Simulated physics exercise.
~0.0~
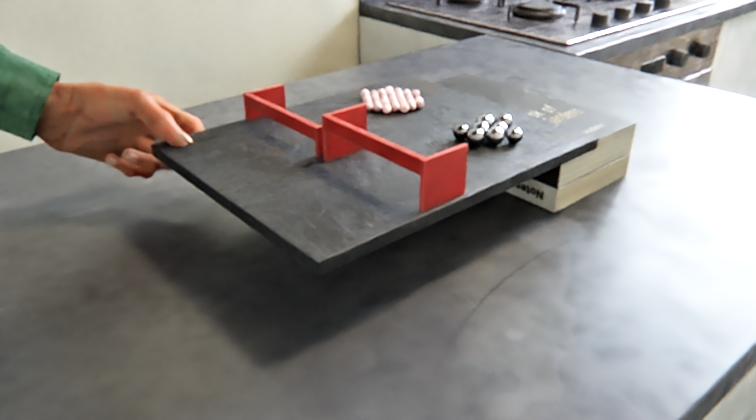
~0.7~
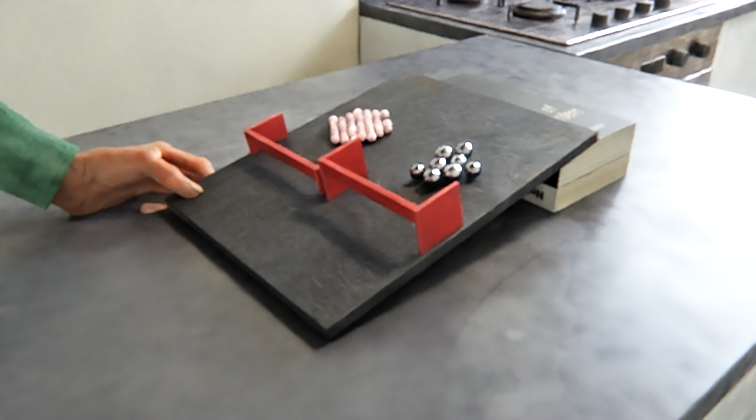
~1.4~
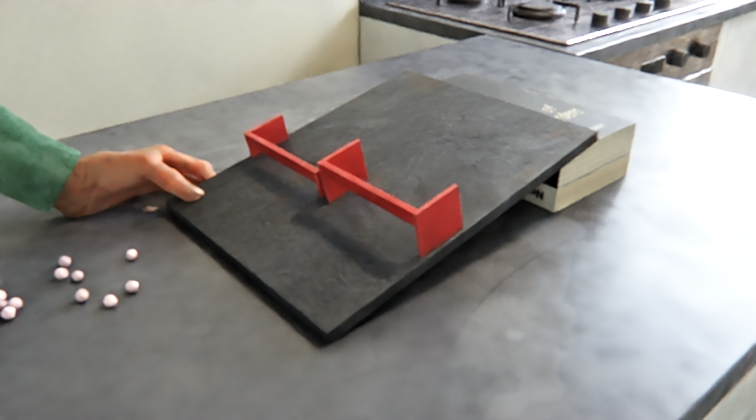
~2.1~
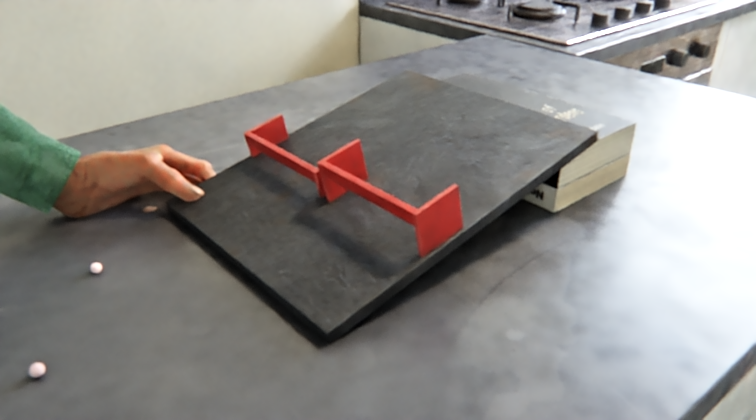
A dark board lies across a grey kitchen counter, seen from slightly above, its right end propped on a stack of books and its left end held by a hand in a green sleeve. Pale pink pieces sit toward the back and shiny black and silver ones toward the front, each group uphill of a red gate. The hand lowers its end to the counter, and both groups start down the slope. All the pieces pass the gates and leave the board, pink balls scattering across the counter at left. Finally, the tilted board is bare, with two pink balls still in view.
